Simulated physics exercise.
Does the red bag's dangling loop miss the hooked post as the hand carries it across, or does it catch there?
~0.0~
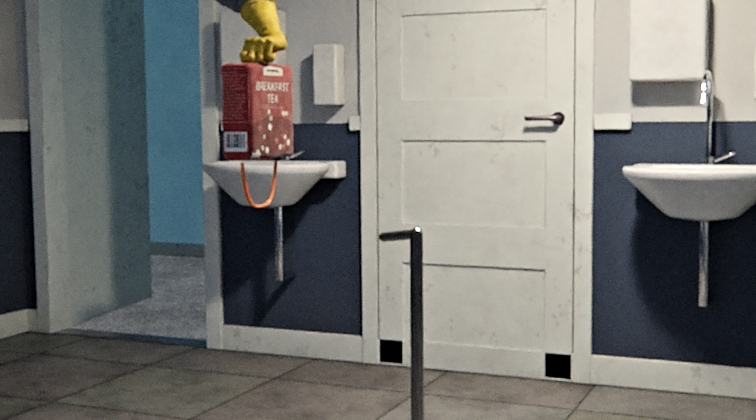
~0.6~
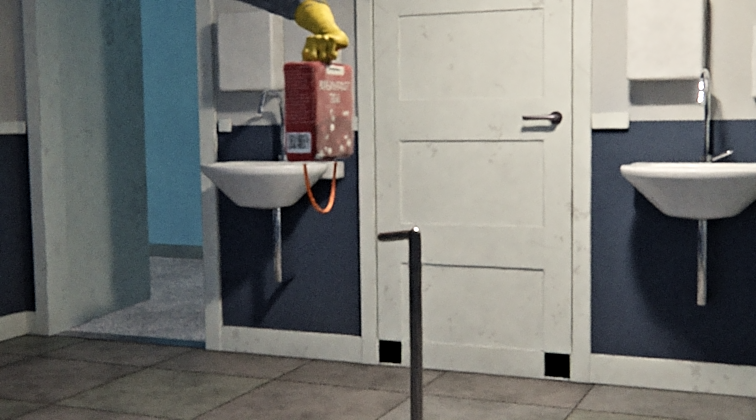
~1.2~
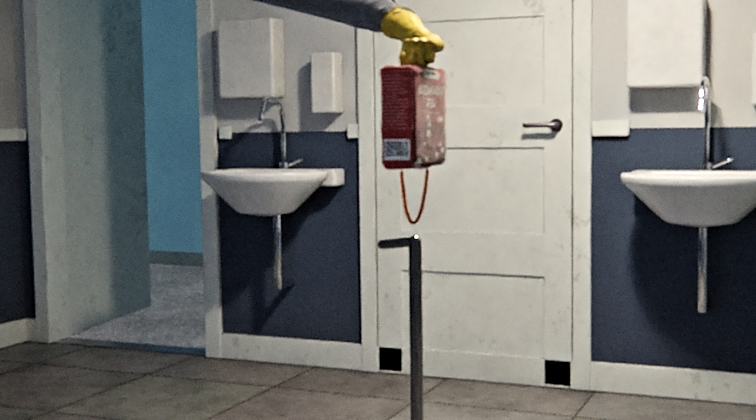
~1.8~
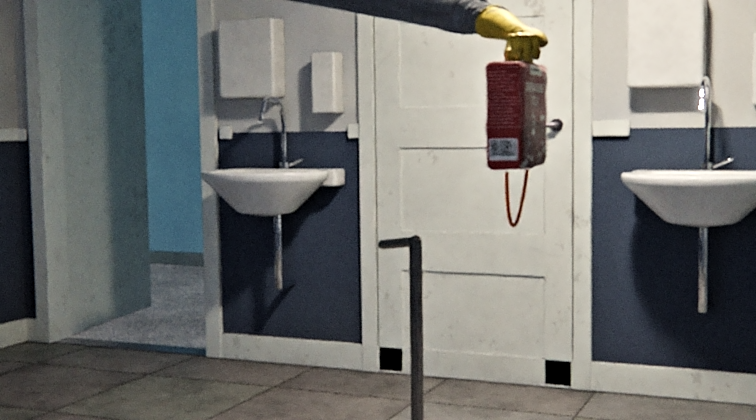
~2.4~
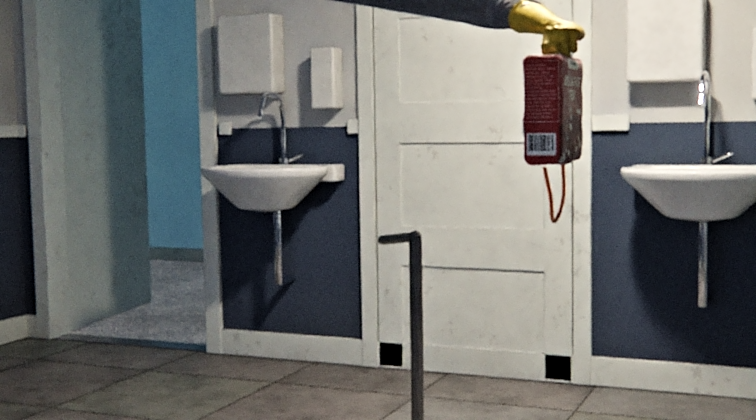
It misses the post. The loop passes above the hook and the red bag ends up to the right, still held by the gloved hand.
